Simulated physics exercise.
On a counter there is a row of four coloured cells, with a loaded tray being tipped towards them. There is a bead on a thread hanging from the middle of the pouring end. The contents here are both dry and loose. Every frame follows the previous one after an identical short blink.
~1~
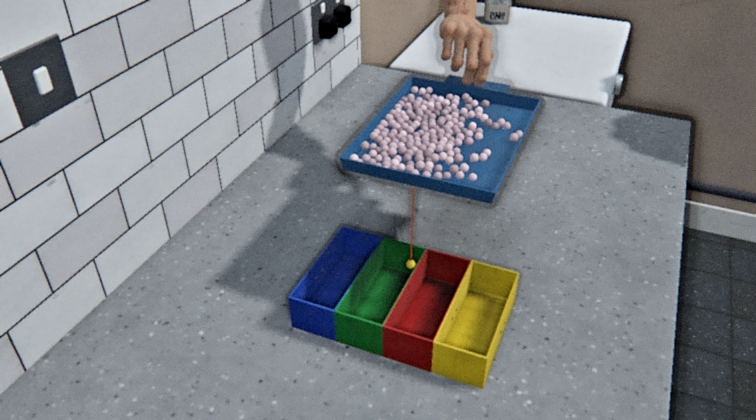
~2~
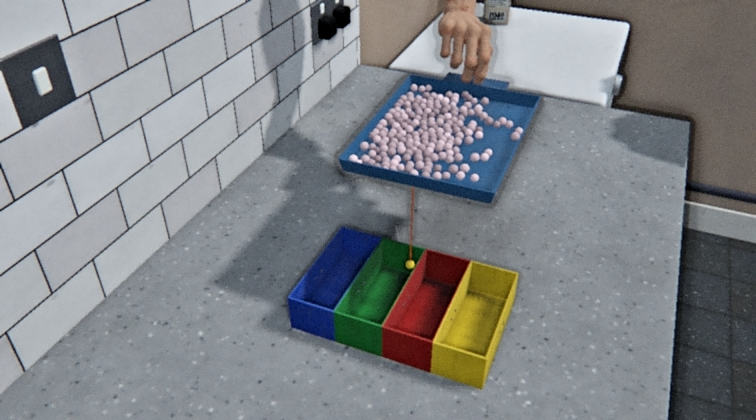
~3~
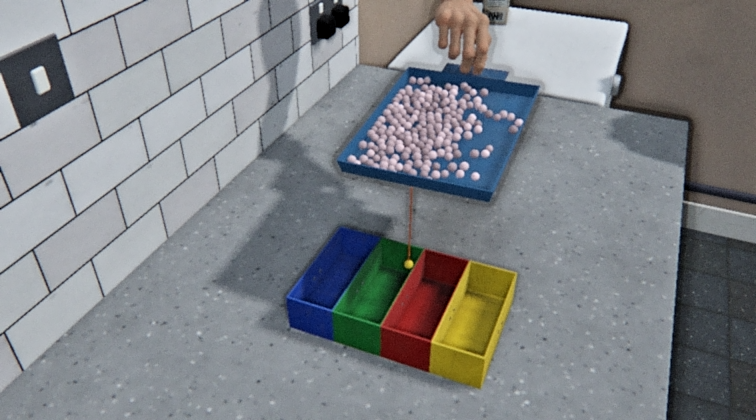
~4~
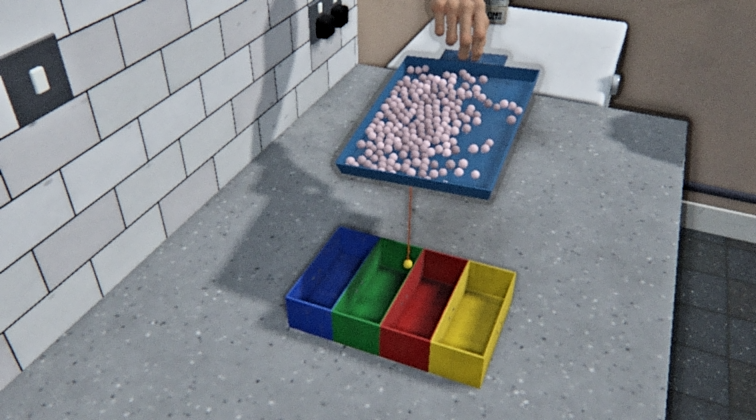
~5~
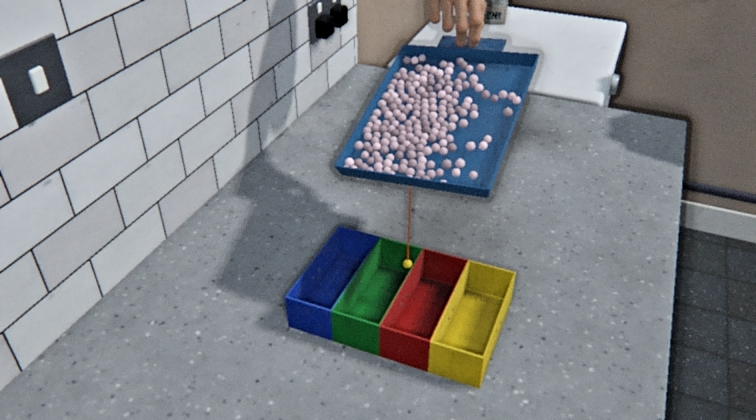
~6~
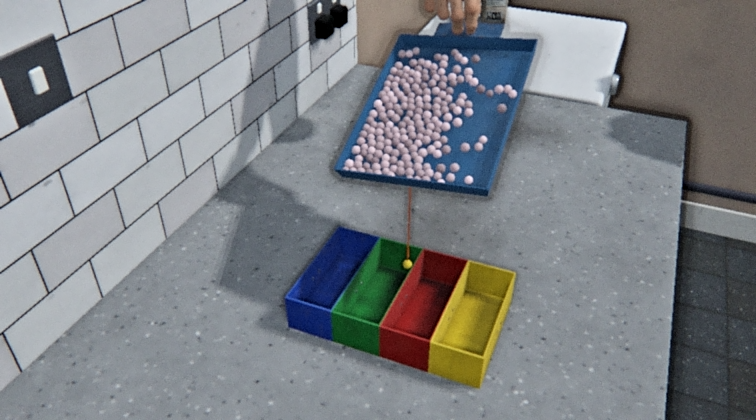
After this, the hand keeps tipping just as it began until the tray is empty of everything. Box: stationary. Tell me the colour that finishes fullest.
It's blue.
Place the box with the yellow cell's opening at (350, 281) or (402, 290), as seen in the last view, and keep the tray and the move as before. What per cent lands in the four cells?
Estimate: 80 % first, 100 % second.
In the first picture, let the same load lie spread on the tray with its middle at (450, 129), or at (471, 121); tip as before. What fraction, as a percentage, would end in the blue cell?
Around 60 in a hundred the first time, around 60 in a hundred the second.
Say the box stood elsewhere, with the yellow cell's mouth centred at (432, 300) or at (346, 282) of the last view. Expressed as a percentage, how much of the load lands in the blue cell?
Close to 10 in a hundred, then close to 0 in a hundred.
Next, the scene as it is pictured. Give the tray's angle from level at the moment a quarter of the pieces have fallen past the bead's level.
It has tipped about 85 degrees.
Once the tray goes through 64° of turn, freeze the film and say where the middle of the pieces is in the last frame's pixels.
Around (378, 157).
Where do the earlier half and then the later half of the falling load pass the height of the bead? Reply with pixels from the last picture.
For the early half I get (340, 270), and for the late half (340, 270).
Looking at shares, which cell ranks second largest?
Rank two - the cell in green.
Soon after the last picture, tray tipped steeply; most on the tray; a stray few in the blue cell; a stray few in the green cell; a small part falling or outside the box.
A little later, tray tipped past a quarter turn; a small part on the tray; about half in the blue cell; about a quarter in the green cell; a small part in the red cell; about a quarter falling or outside the box.
Later still, tray tipped past a quarter turn; about half in the blue cell; about a quarter in the green cell; a small part in the red cell; a small part falling or outside the box.
By the end, tray tipped past a quarter turn; about half in the blue cell; about a quarter in the green cell; a small part in the red cell; none in the yellow cell; a small part outside the box.
